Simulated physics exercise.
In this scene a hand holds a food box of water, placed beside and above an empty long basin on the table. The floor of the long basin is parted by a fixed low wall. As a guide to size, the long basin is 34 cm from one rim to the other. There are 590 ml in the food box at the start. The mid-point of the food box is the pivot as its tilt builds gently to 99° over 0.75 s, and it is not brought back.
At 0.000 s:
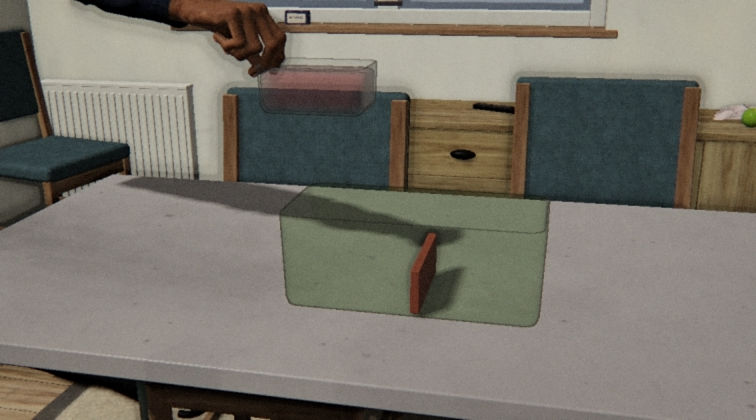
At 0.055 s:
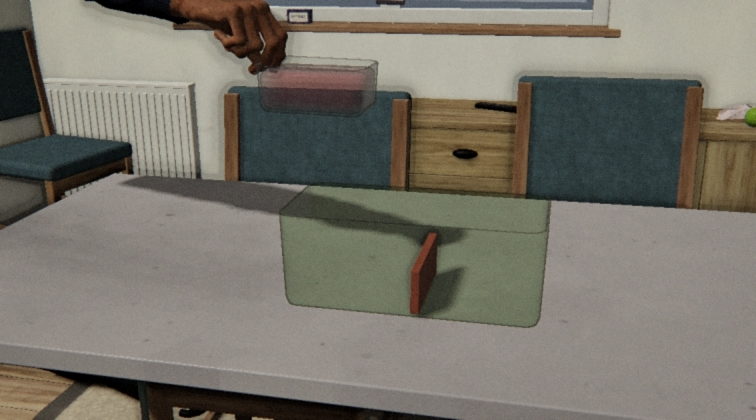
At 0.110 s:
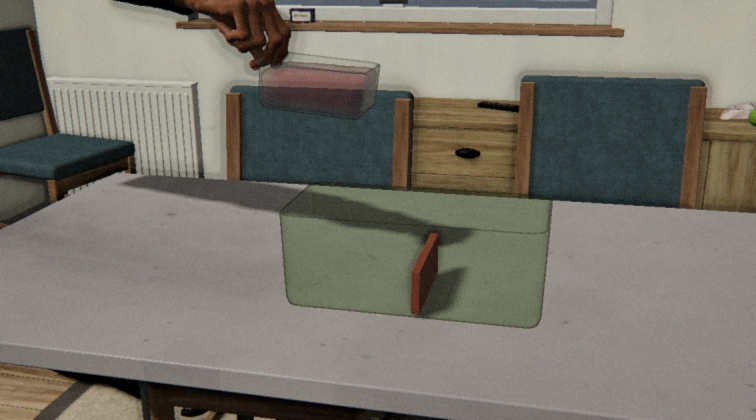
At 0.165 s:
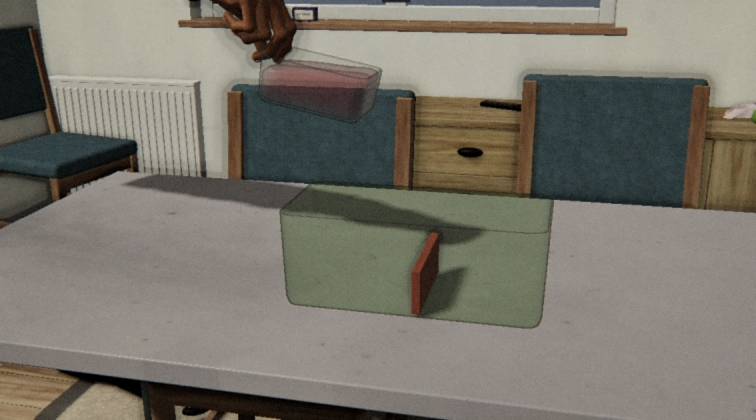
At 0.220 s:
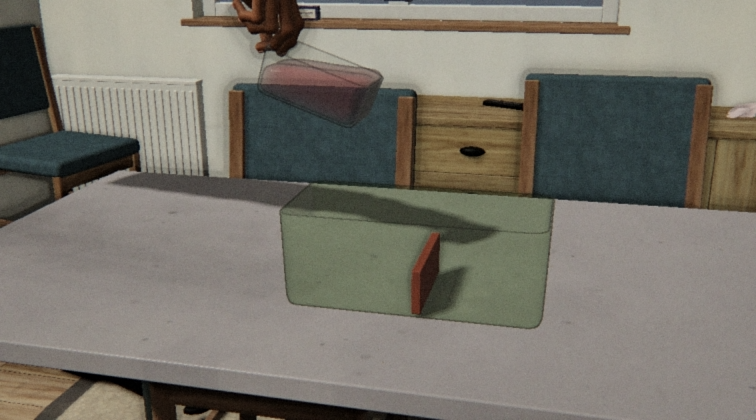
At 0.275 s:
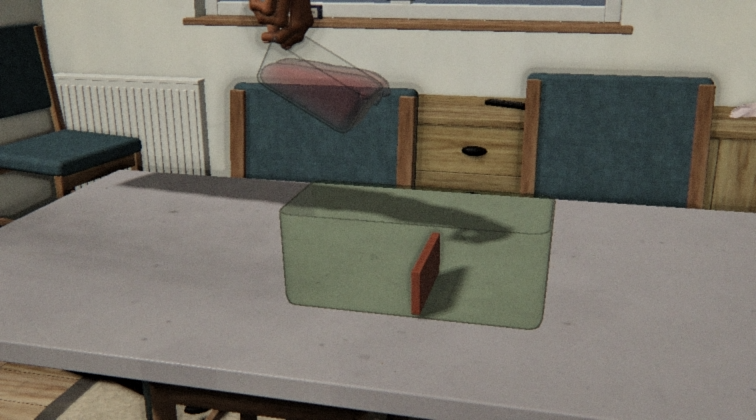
A dark-skinned hand reaches in at the upper left of a room with teal chairs, a white radiator and a wooden cabinet, seen from slightly above a grey table. It holds a clear food box of reddish liquid above a long, see-through green basin with a small upright red piece near its middle. The box starts level, then gradually tilts down to the right while the basin stays still.
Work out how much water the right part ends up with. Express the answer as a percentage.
I would put it at 50 per cent.
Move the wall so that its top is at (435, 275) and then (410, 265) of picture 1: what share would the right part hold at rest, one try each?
I'd put it at about 45 per cent for the first and about 70 per cent for the second.
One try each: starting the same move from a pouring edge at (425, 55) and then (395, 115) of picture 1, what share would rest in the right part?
First 85, then 70 per cent.
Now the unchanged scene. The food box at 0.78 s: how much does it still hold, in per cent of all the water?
Remaining share: Approx. 4 %.
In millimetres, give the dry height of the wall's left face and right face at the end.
Left 50 mm, right 48 mm.
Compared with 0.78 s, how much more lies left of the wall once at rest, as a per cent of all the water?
Around 8 per cent.
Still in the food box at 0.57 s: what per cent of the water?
16 %.
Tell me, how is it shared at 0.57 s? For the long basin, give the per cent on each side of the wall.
Around 12 on the left side and 28 on the right side.
After 0.57 s the tilt is 85° and 16 per cent is still to pour, 13 is left of the wall and 27 right of it.
After 0.78 s the tilt is 99° and 4 per cent is still to pour, 41 is left of the wall and 50 right of it.
After 1.01 s the tilt is 99° and 1 per cent is still to pour, 47 is left of the wall and 50 right of it.
After 1.25 s the tilt is 99° and 0 per cent is still to pour, 49 is left of the wall and 50 right of it.
In the end 49 per cent lies left of the wall, 50 right of it and 2 outside.
